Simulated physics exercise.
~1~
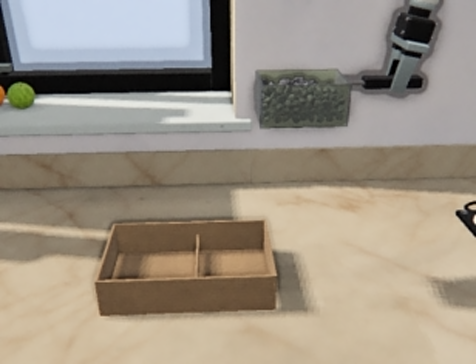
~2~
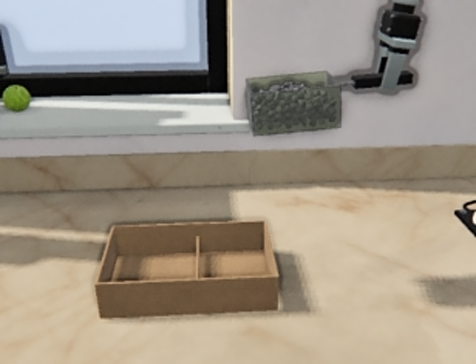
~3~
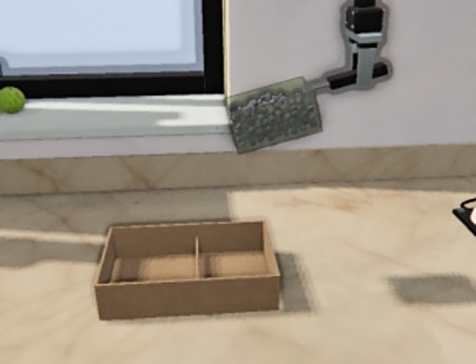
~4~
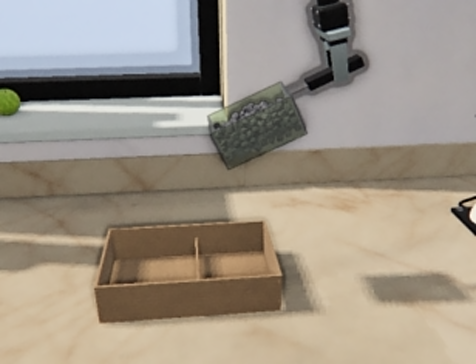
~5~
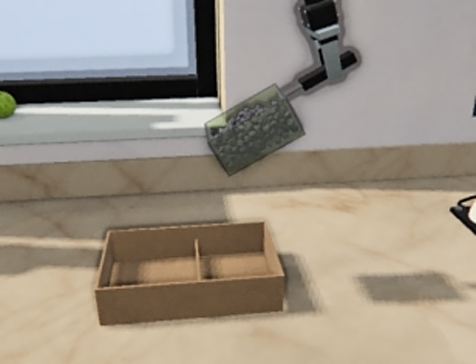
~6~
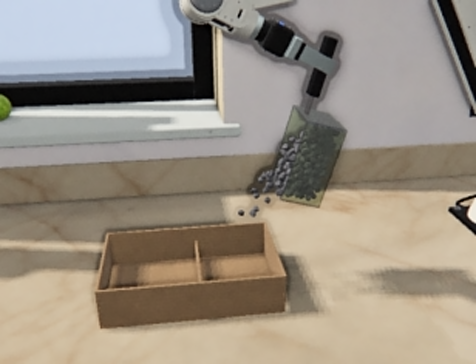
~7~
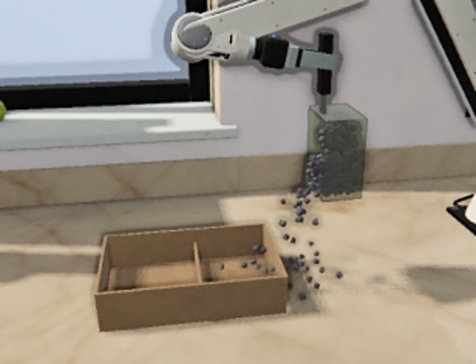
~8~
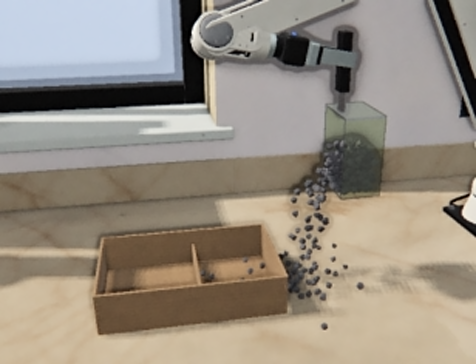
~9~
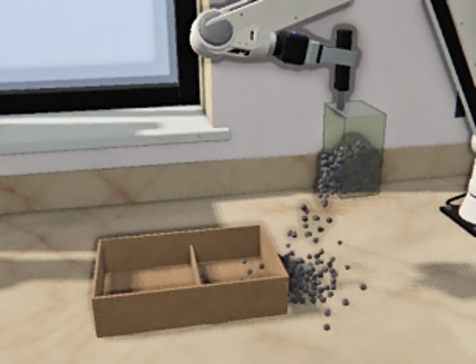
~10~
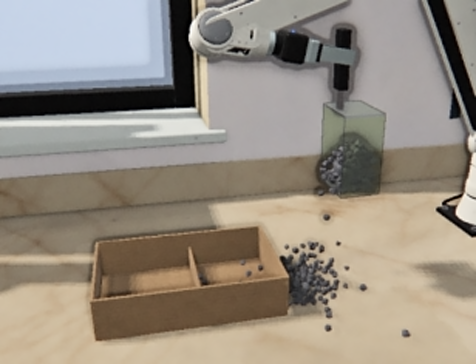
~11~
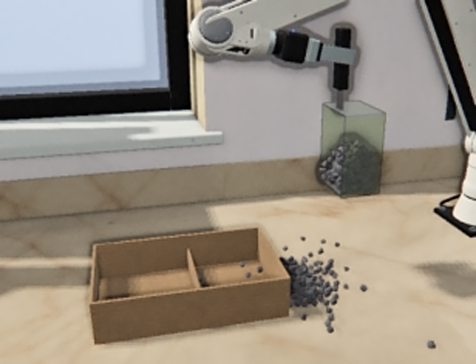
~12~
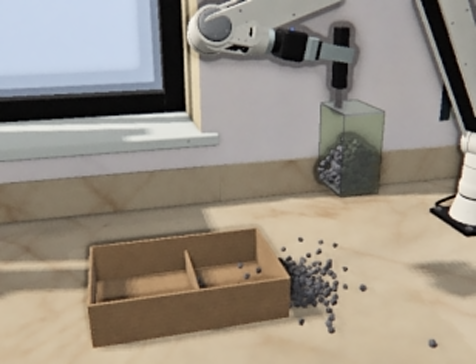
The clip opens on a robot arm holding a clear box of small dark pebbles beside a window, above a table where an open crate with a dividing wall sits. The arm carries the box left and down, tilting it as it goes. It then swings back to the right while tipping the box further, and pebbles begin spilling from its mouth. A few land in the crate's right-hand part, but most miss and pile up on the table beside it. The stream dies out, and the box hangs still on its side, many pebbles still inside.
